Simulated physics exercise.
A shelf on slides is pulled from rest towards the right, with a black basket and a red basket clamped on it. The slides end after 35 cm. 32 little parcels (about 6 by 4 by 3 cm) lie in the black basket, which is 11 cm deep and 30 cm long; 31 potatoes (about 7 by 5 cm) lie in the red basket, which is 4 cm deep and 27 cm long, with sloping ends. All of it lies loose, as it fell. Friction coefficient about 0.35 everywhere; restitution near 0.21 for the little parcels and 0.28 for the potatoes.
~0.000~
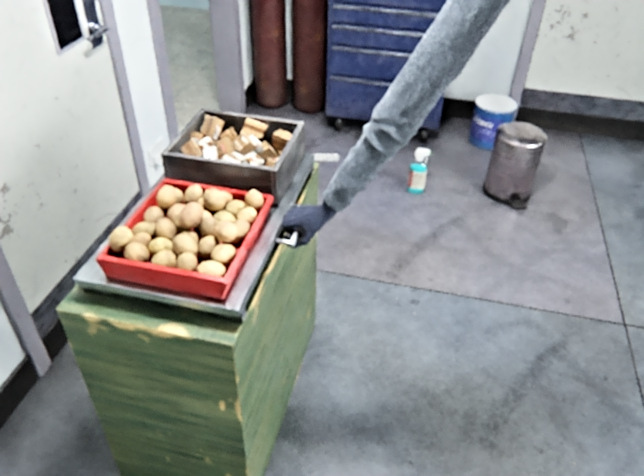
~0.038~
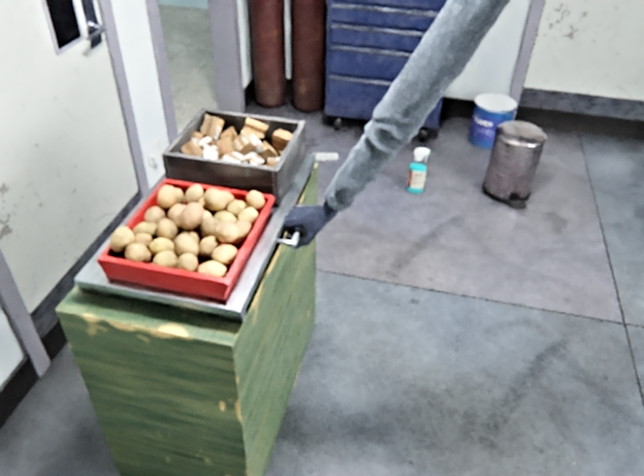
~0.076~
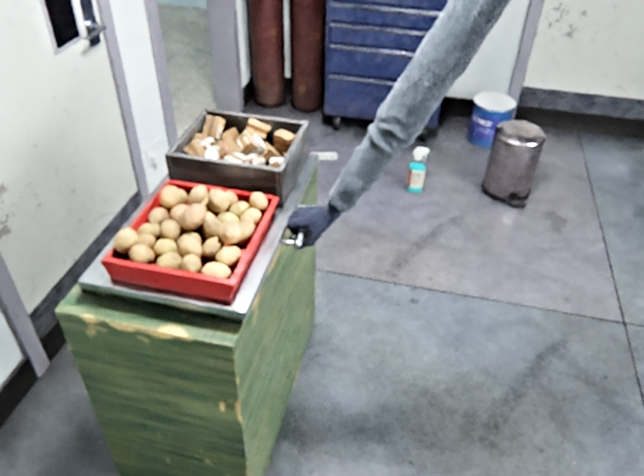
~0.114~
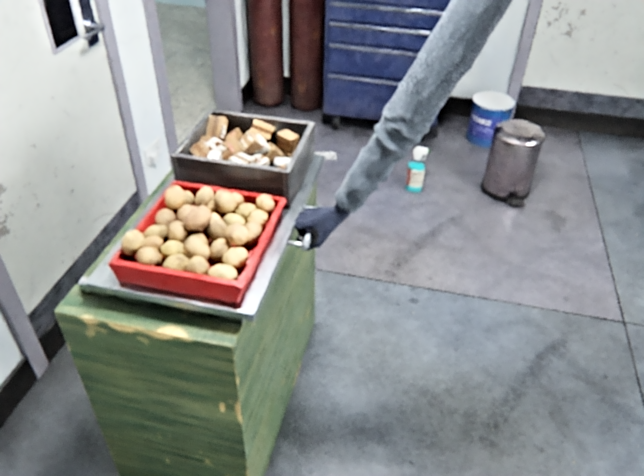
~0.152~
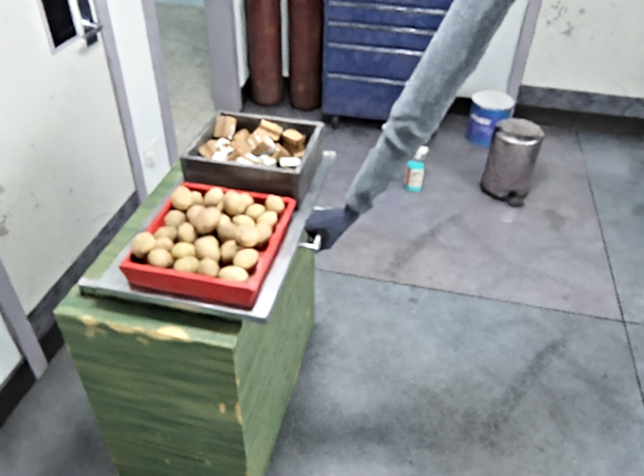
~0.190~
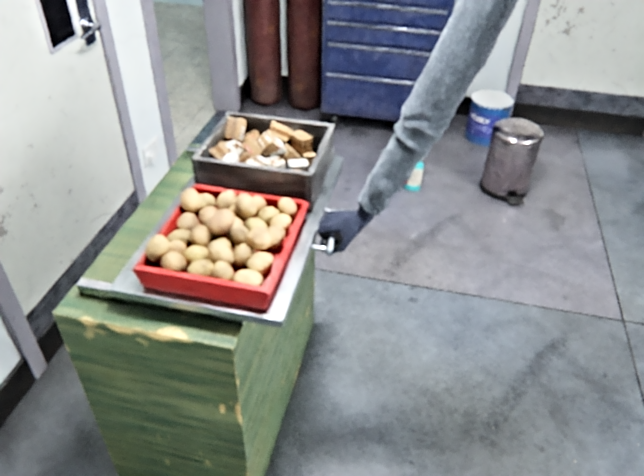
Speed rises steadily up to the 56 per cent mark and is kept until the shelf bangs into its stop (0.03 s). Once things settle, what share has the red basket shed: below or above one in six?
Out of the red basket go under a sixth of the potatoes.
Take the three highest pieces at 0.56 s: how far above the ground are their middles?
Roughly 94 cm.
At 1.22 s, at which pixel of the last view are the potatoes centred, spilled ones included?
Around (336, 249).
After 0.36 s, end of travel.
After 0.44 s, the black basket has all 32 and the red basket has all 31.
After 0.56 s, the black basket is down by 1 of 32 and the red basket is down by 1 of 31.
After 0.78 s, the black basket is down by 1 of 32 and the red basket is down by 1 of 31.
Outcome (at 1.22 s), the black basket is down by 1 of 32 and the red basket is down by 1 of 31. Asked share, 1 of 31, 3 per cent.
